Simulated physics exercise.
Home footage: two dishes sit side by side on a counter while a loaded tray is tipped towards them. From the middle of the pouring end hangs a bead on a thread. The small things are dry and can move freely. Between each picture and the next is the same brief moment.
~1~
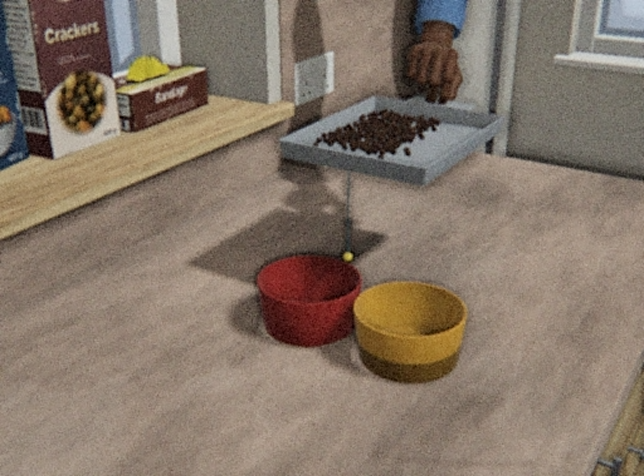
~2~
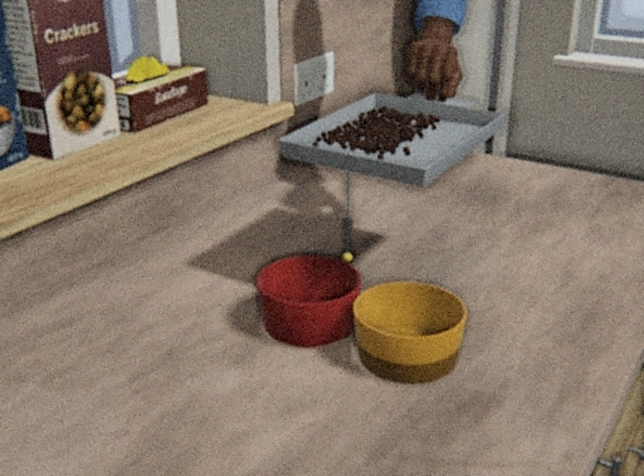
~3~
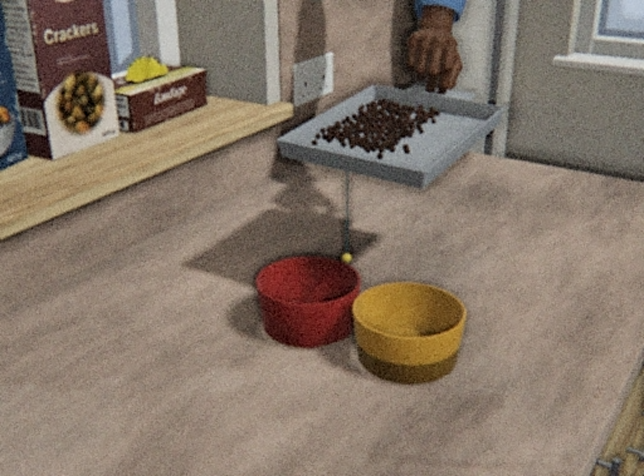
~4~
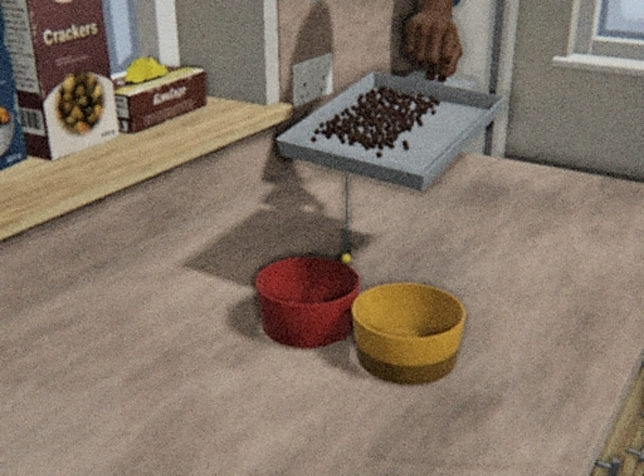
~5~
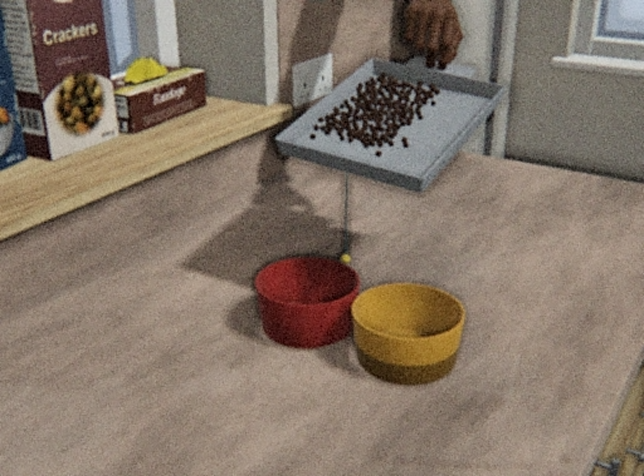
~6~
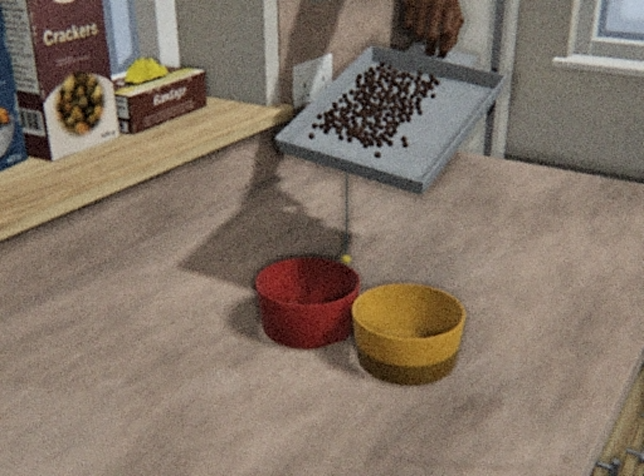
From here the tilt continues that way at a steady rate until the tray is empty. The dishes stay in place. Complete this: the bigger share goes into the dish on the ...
Right.
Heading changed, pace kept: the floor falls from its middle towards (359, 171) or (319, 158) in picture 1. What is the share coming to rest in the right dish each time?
In order: About 30, then 0 percent.
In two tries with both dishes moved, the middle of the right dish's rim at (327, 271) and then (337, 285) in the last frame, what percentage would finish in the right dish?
You'd get 10 in a hundred the first time and 50 in a hundred the second.
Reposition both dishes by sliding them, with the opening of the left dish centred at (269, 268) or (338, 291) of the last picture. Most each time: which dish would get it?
Try 1 - the dish at right; try 2 - the dish at left.
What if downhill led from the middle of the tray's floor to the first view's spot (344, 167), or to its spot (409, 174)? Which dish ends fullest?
Results - the dish on the left side first, the dish on the right side second.
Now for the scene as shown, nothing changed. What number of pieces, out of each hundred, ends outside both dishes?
Near 10 %.
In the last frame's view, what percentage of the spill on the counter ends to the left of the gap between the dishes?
I reckon around 70 per cent.
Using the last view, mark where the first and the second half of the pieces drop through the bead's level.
Points: About (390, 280), then about (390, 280).
Just after the last frame, tray tipped steeply; the larger part on the tray; just a few in the right dish; just a few outside both; about a tenth in the air.
A moment on, tray tipped past a quarter turn; roughly a third on the tray; roughly a quarter in the right dish; just a few in the left dish; just a few outside both; roughly a third in the air.
Further on, tray tipped past a quarter turn; roughly two thirds in the right dish; roughly a quarter in the left dish; about a tenth outside both.
When it is over, tray tipped past a quarter turn; roughly two thirds in the right dish; roughly a quarter in the left dish; about a tenth outside both.
